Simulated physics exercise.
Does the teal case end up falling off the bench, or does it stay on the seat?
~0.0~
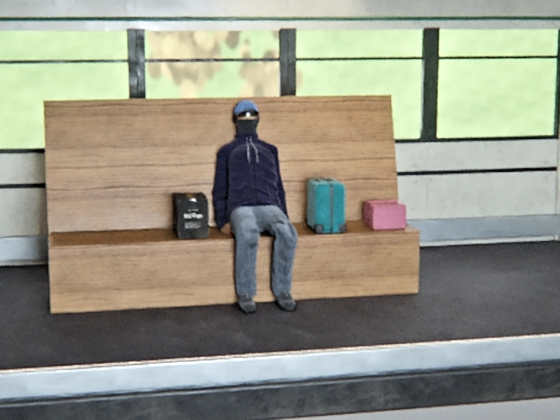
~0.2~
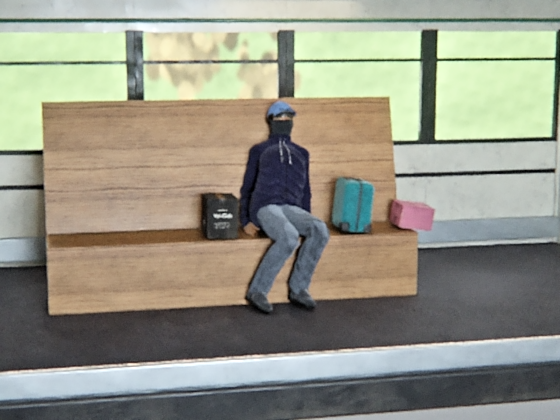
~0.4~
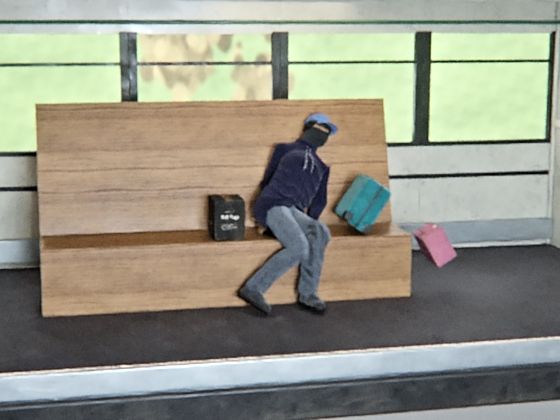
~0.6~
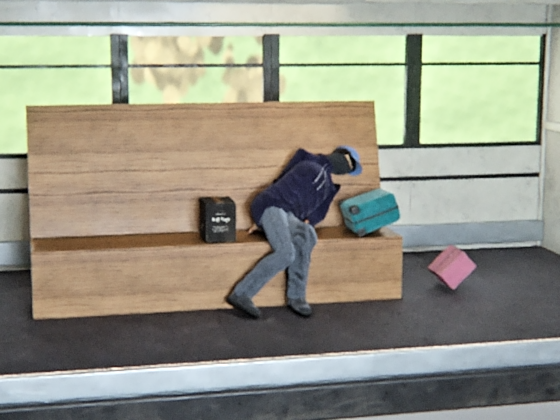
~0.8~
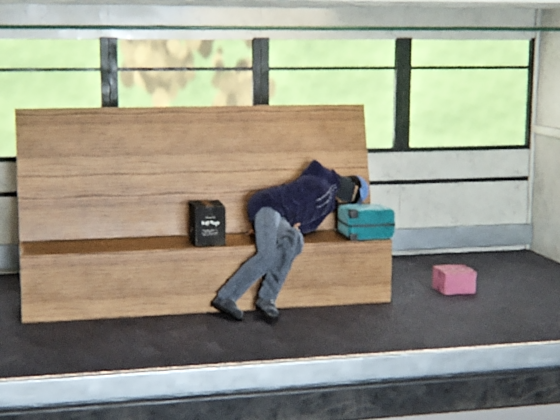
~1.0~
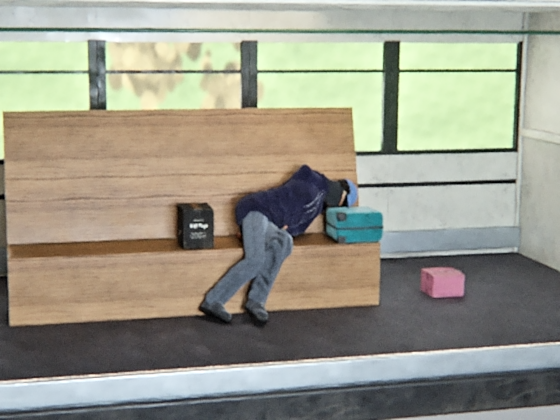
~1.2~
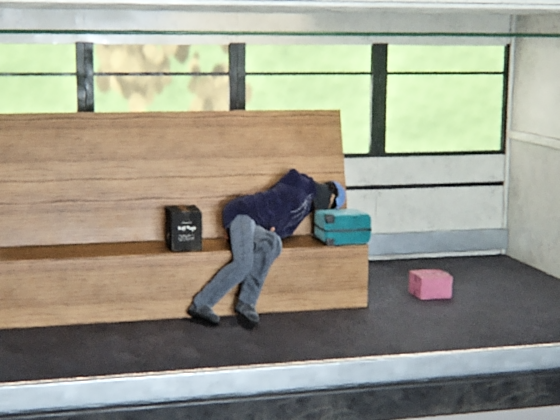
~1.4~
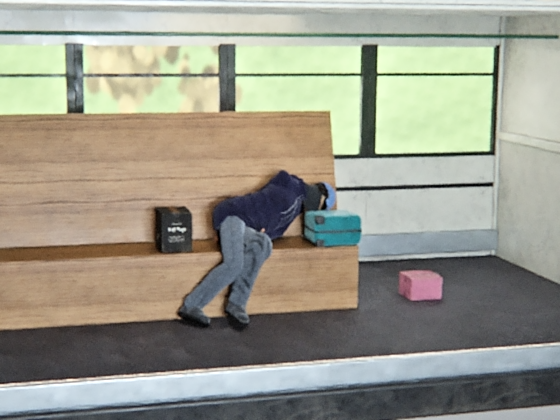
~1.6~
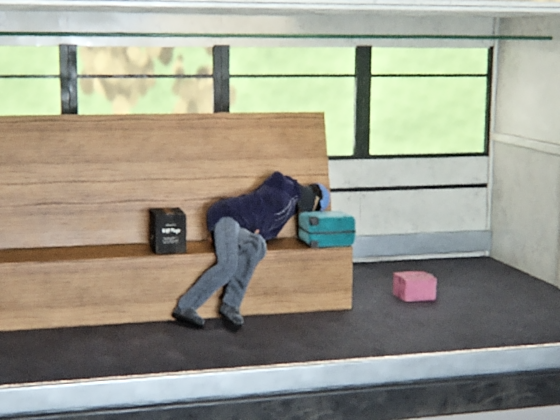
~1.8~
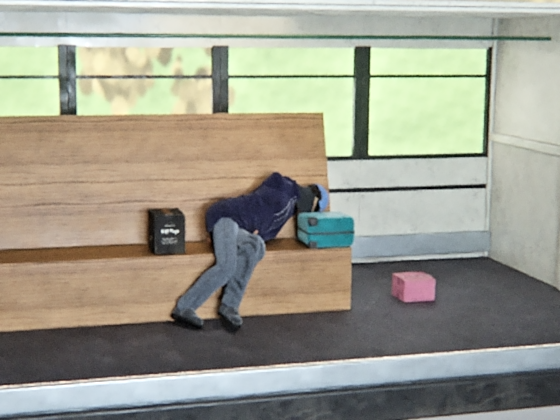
The teal case stays on the seat, lying on its side near the right end of the bench with the slumped sleeper's head against it.
